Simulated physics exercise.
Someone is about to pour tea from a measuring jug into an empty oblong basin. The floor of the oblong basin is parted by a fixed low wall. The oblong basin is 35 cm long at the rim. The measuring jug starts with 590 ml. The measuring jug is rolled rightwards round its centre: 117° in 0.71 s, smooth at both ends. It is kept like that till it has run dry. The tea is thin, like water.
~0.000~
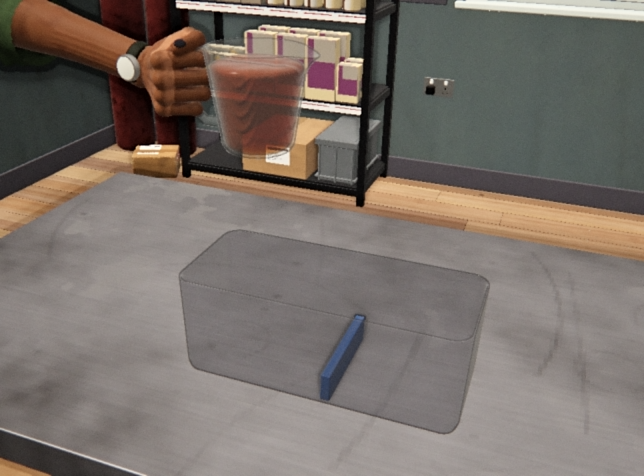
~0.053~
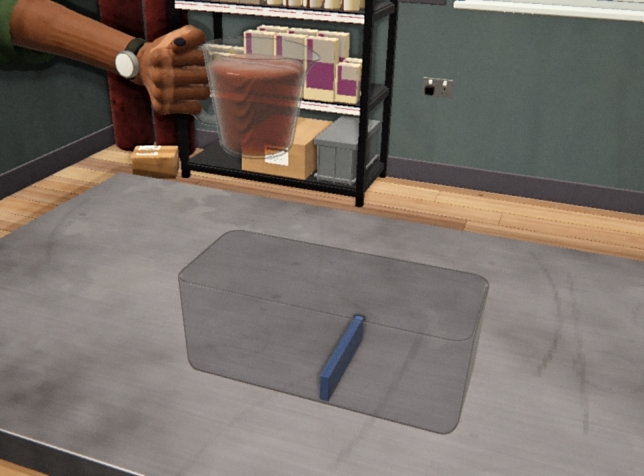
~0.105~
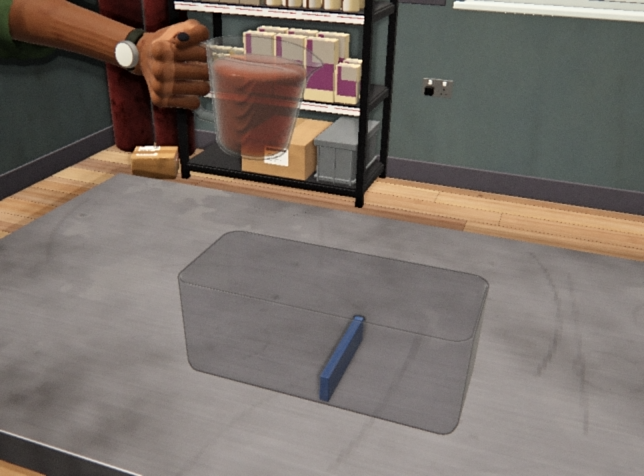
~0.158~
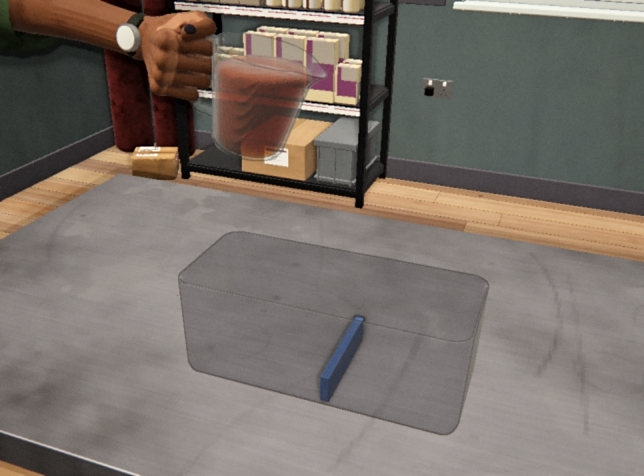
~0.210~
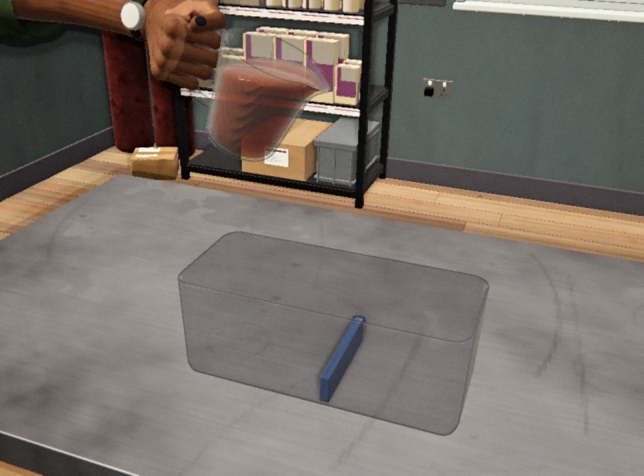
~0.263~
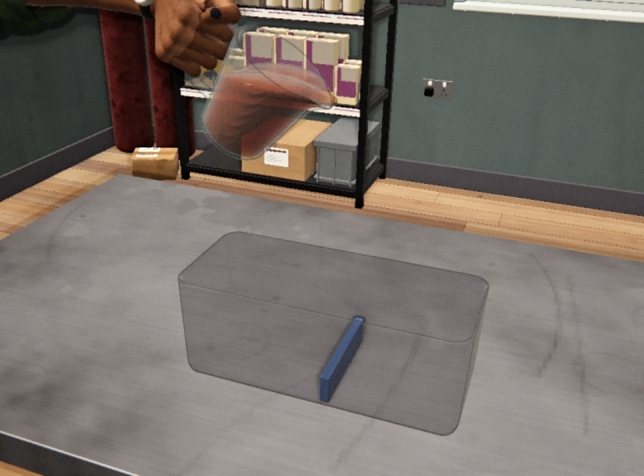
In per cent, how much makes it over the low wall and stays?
About 77 per cent.
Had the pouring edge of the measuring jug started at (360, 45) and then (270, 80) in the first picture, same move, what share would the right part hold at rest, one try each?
In turn about 85 and 15 per cent.
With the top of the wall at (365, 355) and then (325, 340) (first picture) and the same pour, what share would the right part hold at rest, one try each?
In turn about 45 and 90 per cent.
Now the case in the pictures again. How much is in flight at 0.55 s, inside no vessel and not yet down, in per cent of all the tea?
Near 40 in a hundred.
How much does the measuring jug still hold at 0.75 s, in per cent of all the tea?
Some 2 per cent.
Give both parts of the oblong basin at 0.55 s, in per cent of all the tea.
Near 0 on the left, 22 on the right.
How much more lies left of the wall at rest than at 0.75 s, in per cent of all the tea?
Near 8 in a hundred.
By 0.55 s the tilt is 102° and 38 per cent is still to pour, 0 is left of the wall and 21 right of it.
By 0.75 s the tilt is 117° and 2 per cent is still to pour, 12 is left of the wall and 72 right of it.
By 0.97 s the tilt is 117° and 0 per cent is still to pour, 19 is left of the wall and 78 right of it.
By 1.21 s the tilt is 117° and 0 per cent is still to pour, 20 is left of the wall and 77 right of it.
At rest 20 per cent lies left of the wall, 77 right of it and 3 outside.
